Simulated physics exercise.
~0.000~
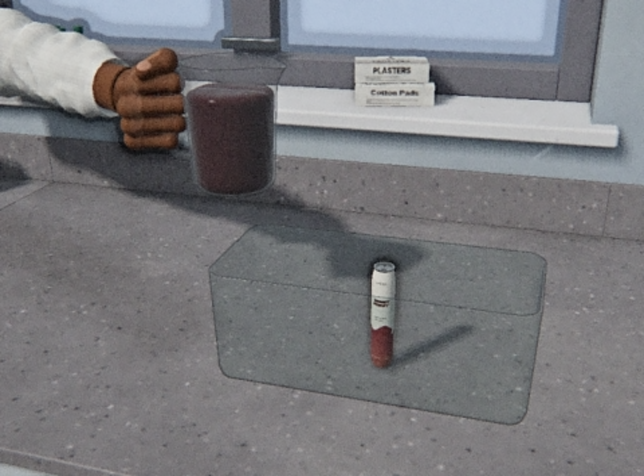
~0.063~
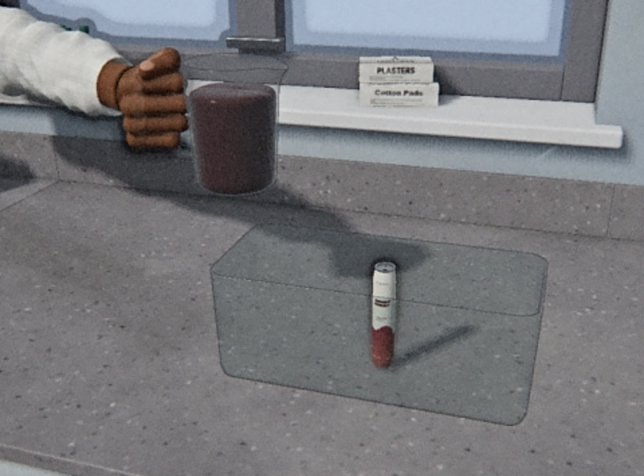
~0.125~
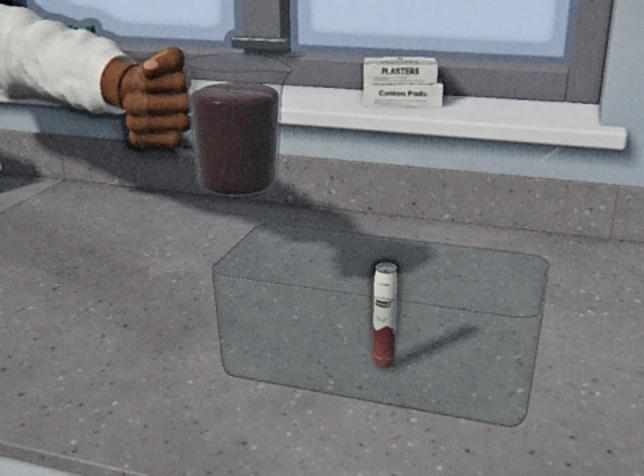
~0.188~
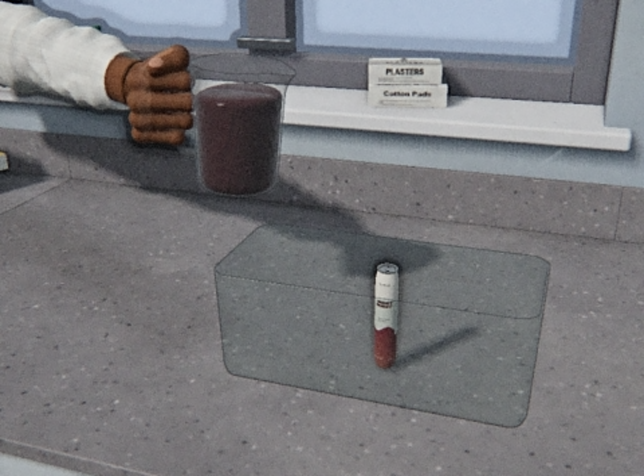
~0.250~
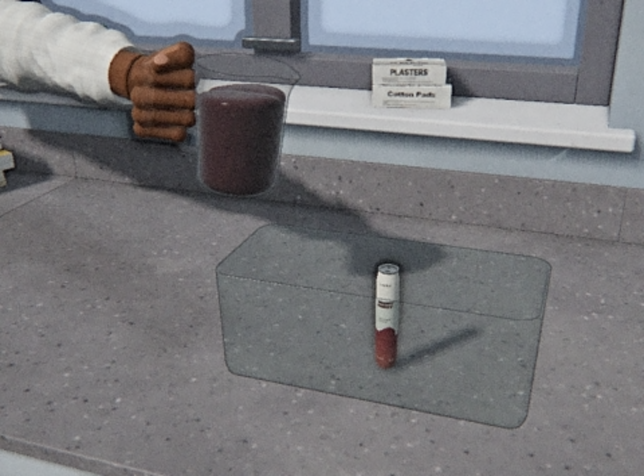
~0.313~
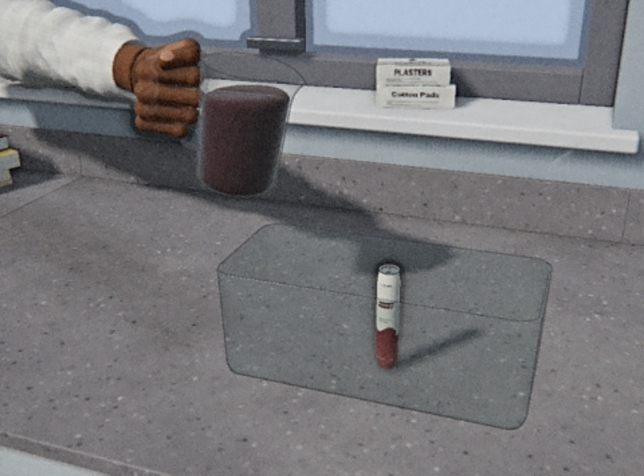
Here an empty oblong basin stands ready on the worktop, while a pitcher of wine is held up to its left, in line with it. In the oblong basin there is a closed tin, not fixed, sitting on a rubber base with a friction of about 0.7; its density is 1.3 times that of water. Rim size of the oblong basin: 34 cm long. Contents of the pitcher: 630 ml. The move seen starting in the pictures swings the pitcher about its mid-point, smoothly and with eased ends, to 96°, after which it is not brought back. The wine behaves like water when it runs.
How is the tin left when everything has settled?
It won't make it through.
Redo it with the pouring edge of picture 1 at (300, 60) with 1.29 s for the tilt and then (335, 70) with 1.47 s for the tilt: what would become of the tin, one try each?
Try 1: Tipped over; try 2: Still standing.
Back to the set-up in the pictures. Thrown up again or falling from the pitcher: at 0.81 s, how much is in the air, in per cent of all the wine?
Near 6 per cent at that time.
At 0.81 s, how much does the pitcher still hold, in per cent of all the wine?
Roughly 94 %.
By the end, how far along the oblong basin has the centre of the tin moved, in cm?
Net tin displacement: Roughly 8.5 cm.
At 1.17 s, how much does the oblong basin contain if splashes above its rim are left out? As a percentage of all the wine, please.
Roughly 30 percent of it.
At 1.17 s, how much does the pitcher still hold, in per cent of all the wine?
52 %.
After 0.81 s the tilt is 56° and 94 per cent is still to pour; the tin stands where it began.
After 1.17 s the tilt is 87° and 52 per cent is still to pour; the tin leans 17°.
After 1.56 s the tilt is 96° and 11 per cent is still to pour; the tin lies on its side.
After 1.97 s the tilt is 96° and 1 per cent is still to pour; the tin lies on its side.
In the end the tin lies on its side.
